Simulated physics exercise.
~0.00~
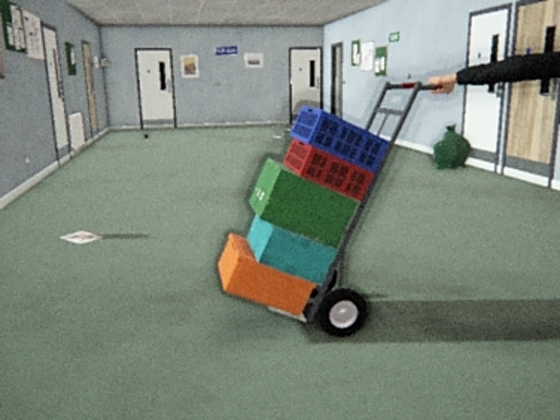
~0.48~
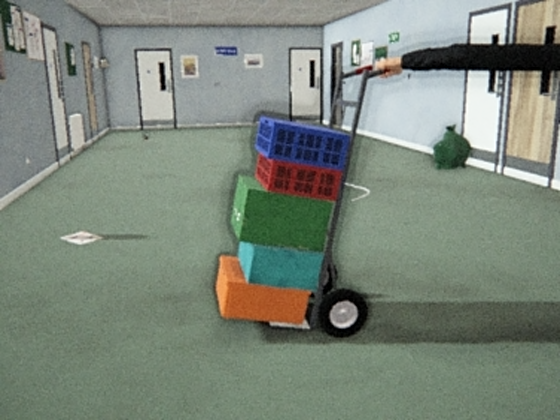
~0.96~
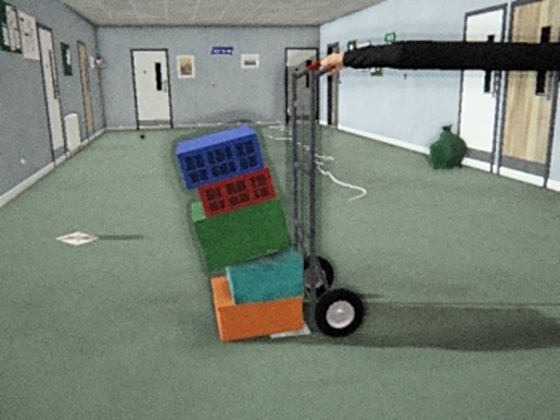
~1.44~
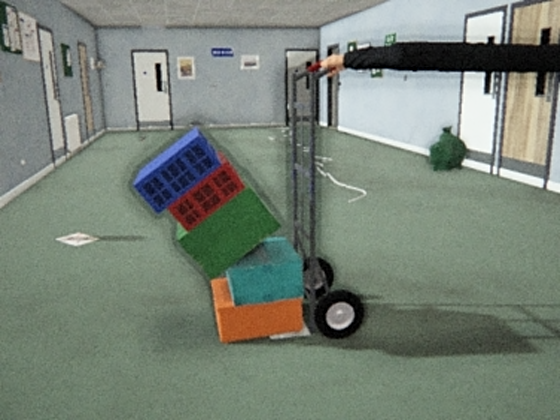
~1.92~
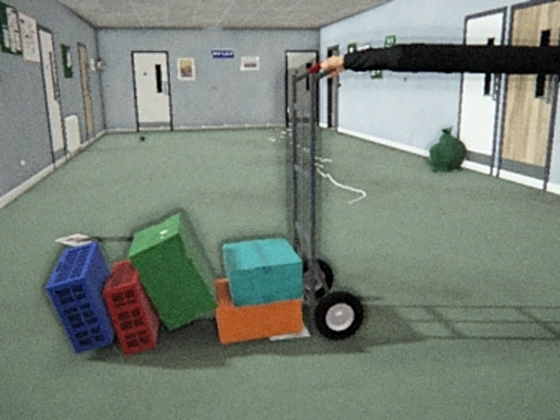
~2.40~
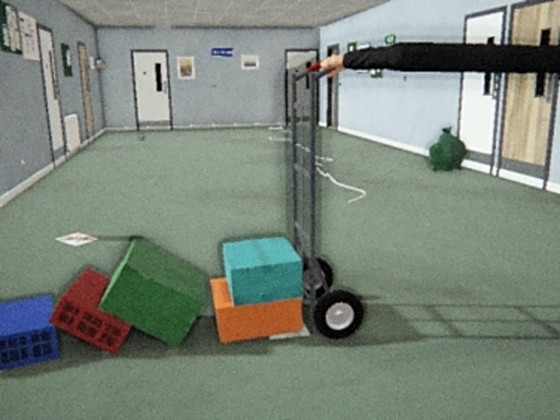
An arm in a black sleeve swung a loaded sack truck upright in a hallway, and the blue crate, red crate and green box toppled off to the left onto the floor, while the turquoise parcel stayed on top of the orange tote.
